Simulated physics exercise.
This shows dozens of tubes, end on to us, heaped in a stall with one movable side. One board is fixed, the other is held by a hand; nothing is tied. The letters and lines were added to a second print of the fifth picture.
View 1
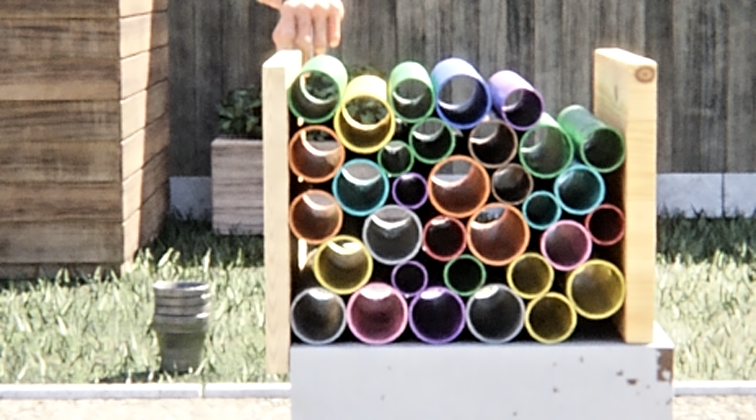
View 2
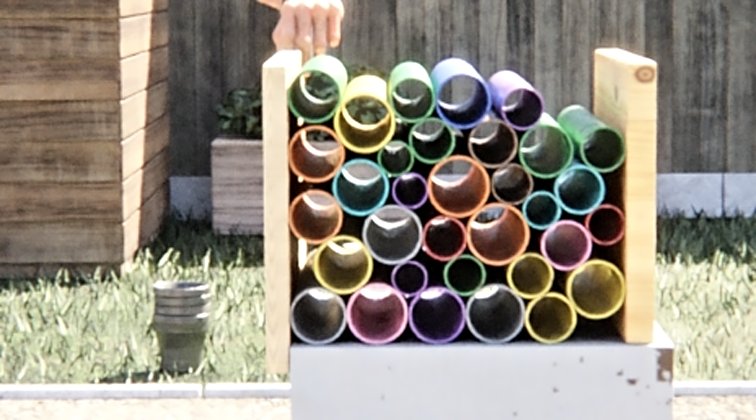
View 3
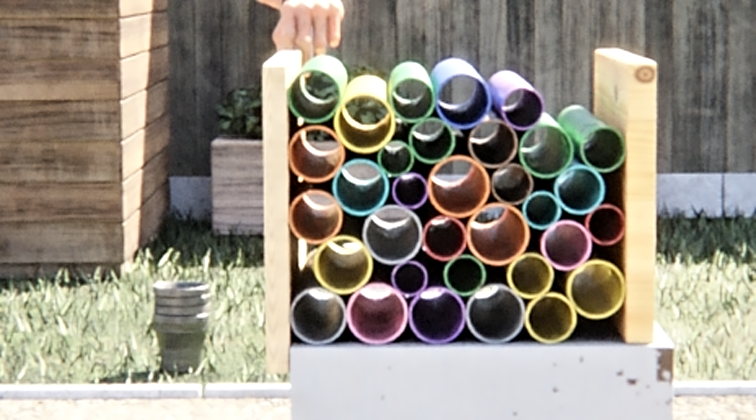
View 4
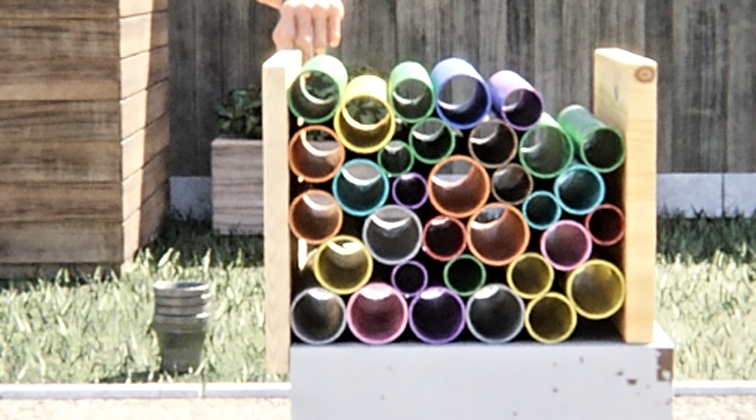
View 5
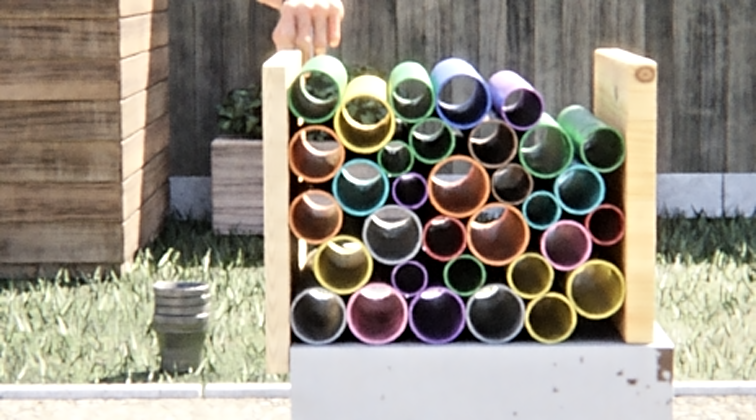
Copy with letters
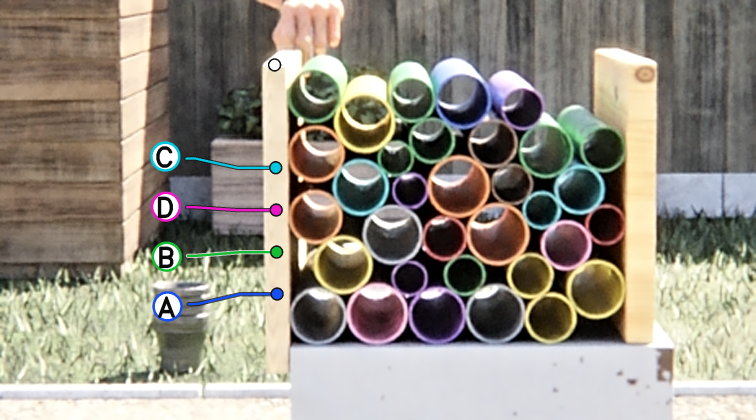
The clip opens on dozens of colourful tubes heaped in a stall between two upright wooden boards, set on a pale block outdoors, with a hand at the top of the left board. Through to the end, the hand stays in place, and neither the tubes nor the boards visibly move.
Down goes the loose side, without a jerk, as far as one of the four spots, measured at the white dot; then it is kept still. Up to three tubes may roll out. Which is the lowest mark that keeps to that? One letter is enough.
The last mark within the limit is C.
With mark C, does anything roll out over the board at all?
Yes.
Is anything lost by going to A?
Yes, at A.
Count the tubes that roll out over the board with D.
With D, four.
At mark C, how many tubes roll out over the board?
It comes to one.
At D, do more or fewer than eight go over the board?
It loses fewer than eight.
On the marked copy, A at (277, 294); B at (277, 252); C at (276, 168); D at (276, 210); the white dot at (275, 65).
With C. Early on, top of the board (287, 118).
Further on, top of the board (288, 167).
At the end, top of the board (288, 167), one out over the board.
As for the rest, A more than three out over the board; B four out over the board; D four out over the board.
